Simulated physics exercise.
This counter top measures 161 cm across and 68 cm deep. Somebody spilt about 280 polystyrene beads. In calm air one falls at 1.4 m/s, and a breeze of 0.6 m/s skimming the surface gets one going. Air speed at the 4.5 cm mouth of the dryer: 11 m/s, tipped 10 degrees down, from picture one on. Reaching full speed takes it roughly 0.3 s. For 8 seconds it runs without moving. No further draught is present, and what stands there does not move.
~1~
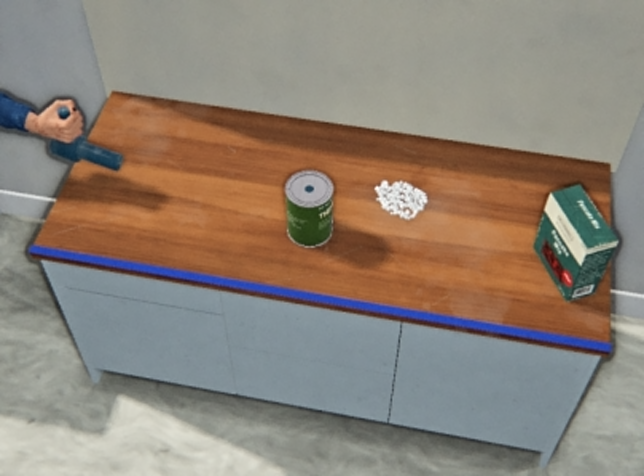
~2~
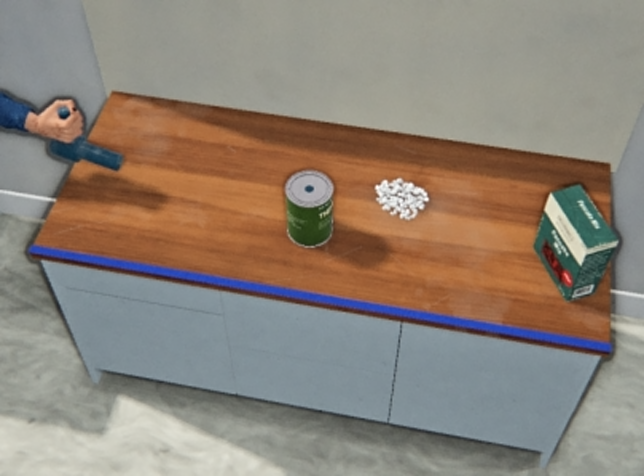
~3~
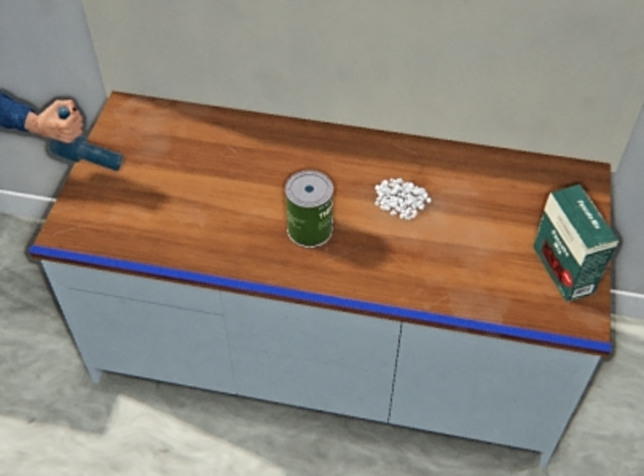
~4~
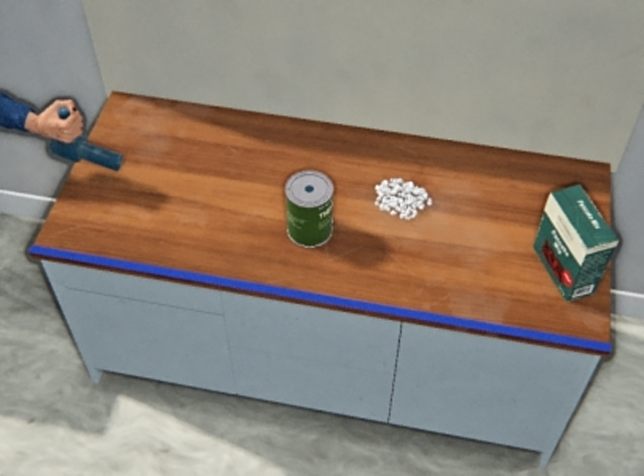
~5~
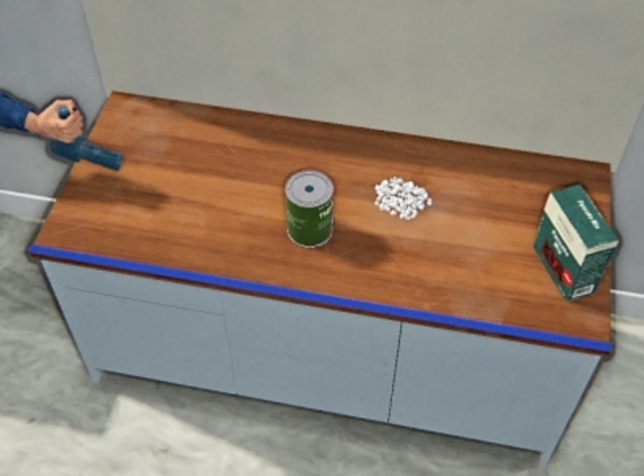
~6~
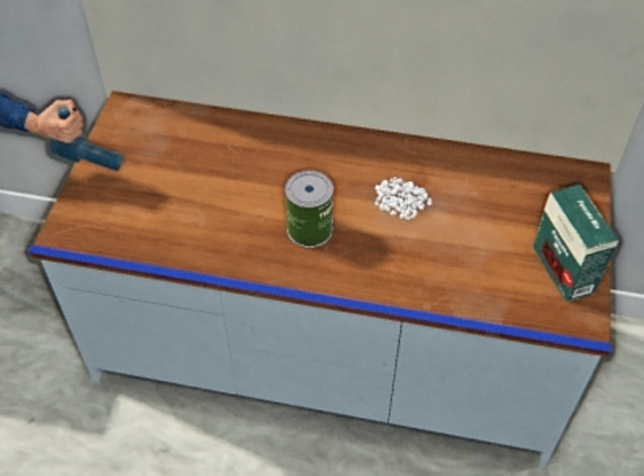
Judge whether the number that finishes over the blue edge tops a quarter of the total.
Chances are the quarter threshold never gets crossed at that edge.
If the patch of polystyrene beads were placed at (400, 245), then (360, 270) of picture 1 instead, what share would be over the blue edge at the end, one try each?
About 80 and 90 in a hundred, in that order.
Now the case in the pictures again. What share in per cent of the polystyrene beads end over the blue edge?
5 %.
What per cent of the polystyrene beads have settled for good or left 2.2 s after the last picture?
Estimated share: Close to 80 per cent.
Then, 1.2 s after the last picture, 0 % are over the blue edge; the middle of those still in play is near (556, 162); 42 % have settled or left.
Then, 2.2 s after the last picture, 6 % are over the blue edge; the middle of those still in play is near (594, 162); 78 % have settled or left.
Then, 4.1 s after the last picture, 6 % are over the blue edge; 100 % have settled or left.
Then, 7.7 s after the last picture, at the end, 6 % are over the blue edge.
